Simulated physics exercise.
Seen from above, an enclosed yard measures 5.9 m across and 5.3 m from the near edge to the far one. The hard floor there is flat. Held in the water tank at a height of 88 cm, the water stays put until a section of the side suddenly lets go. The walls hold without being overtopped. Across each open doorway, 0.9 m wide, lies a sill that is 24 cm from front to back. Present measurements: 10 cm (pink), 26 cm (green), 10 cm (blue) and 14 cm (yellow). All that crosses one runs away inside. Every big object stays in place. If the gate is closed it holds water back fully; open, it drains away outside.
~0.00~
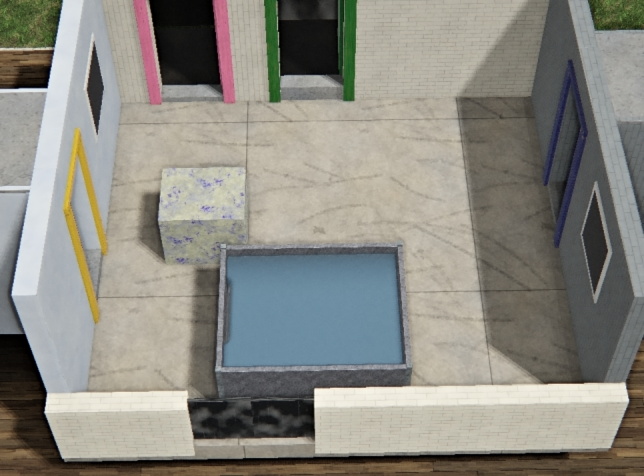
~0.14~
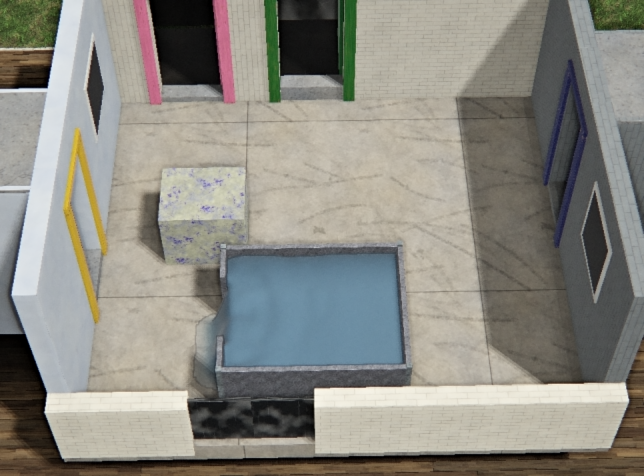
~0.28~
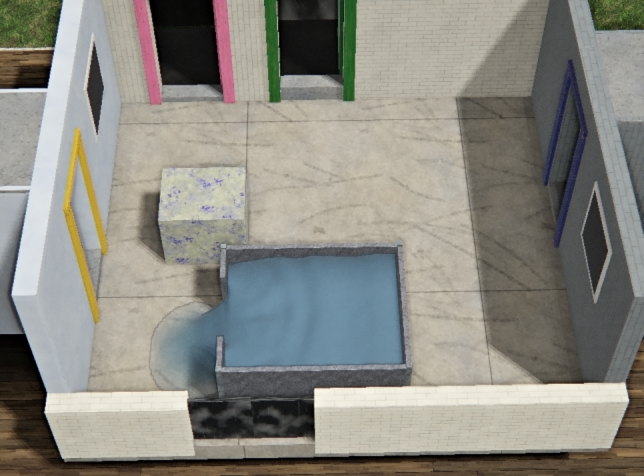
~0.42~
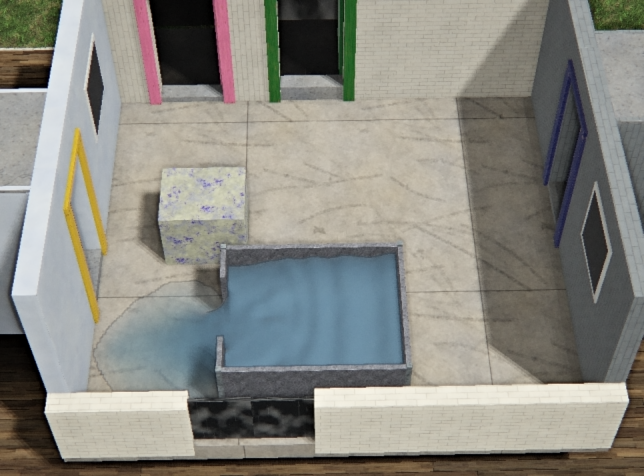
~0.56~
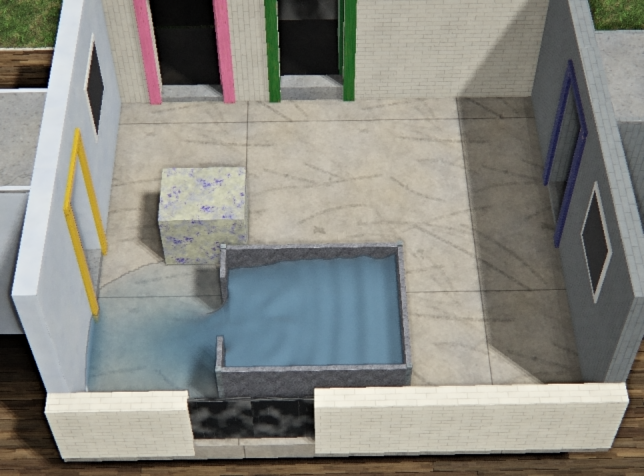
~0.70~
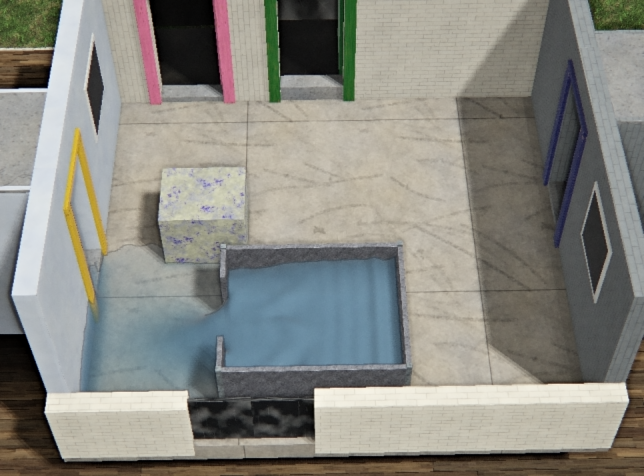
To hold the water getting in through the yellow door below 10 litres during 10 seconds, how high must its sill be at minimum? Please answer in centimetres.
33 cm.
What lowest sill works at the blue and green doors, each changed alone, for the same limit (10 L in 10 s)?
Roughly 8.0 cm for the blue door and roughly 5.5 cm for the green door.
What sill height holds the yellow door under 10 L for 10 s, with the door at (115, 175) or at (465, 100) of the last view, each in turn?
In turn: Roughly 13.5 cm, roughly 8.5 cm.
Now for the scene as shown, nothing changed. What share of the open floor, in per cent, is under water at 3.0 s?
Approximately 40 % of it.
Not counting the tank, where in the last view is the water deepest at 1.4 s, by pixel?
Around (108, 350).
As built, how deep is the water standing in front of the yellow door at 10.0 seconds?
A ruler would read roughly 11.0 cm.
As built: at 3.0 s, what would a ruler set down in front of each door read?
Depths in cm: Pink 25, green 6, blue 0, yellow 24.
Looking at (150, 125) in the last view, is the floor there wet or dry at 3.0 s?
At that moment it's submerged.
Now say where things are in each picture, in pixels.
The first picture shows still water, 88 cm deep, in the water tank at (313, 309); the yellow door at (87, 235) is dry.
In the second picture, the front is at (200, 374), 0.3 m from the gap at (227, 335); 0.3 m2 of floor is wet, 88 cm left at the back.
In the third picture, the gap is at (228, 337), the front 0.9 m out at (156, 366); the back of the water tank holds 88 cm.
In the fourth picture, water pours out at (228, 338) and has run 1.5 m, to (102, 359); about 9 cm deep outside, 86 cm at the back.
In the fifth picture, water pours out at (228, 338) and has run 1.7 m, to (99, 298); about 7 cm deep outside, 77 cm at the back.
In the sixth picture, water pours out at (228, 338) and has run 1.9 m, to (104, 260); about 8 cm deep outside, 74 cm at the back; water is at the yellow door at (87, 235).
After 1.4 s water covers 20 % of the floor, deepest (56 cm) near (108, 350); 31 cm at the yellow door, 35 litres in over its 14 cm sill.
After 3.0 s water covers 40 % of the floor, deepest (34 cm) near (208, 413); 24 cm at the yellow door, 140 litres in over its 14 cm sill.
After 10.0 s water covers 95 % of the floor, deepest (16 cm) near (579, 420); 11 cm at the yellow door, 238 litres in over its 14 cm sill.
At the yellow door as built, the water arrived by 0.7 s and peaked near 31 cm at 1.6 s.
Run again over the same 10 s with other heights there, 17 litres in over 30.5 cm, 5 litres over 35.5 cm. The limit of 10 litres is kept from about 33 cm up.
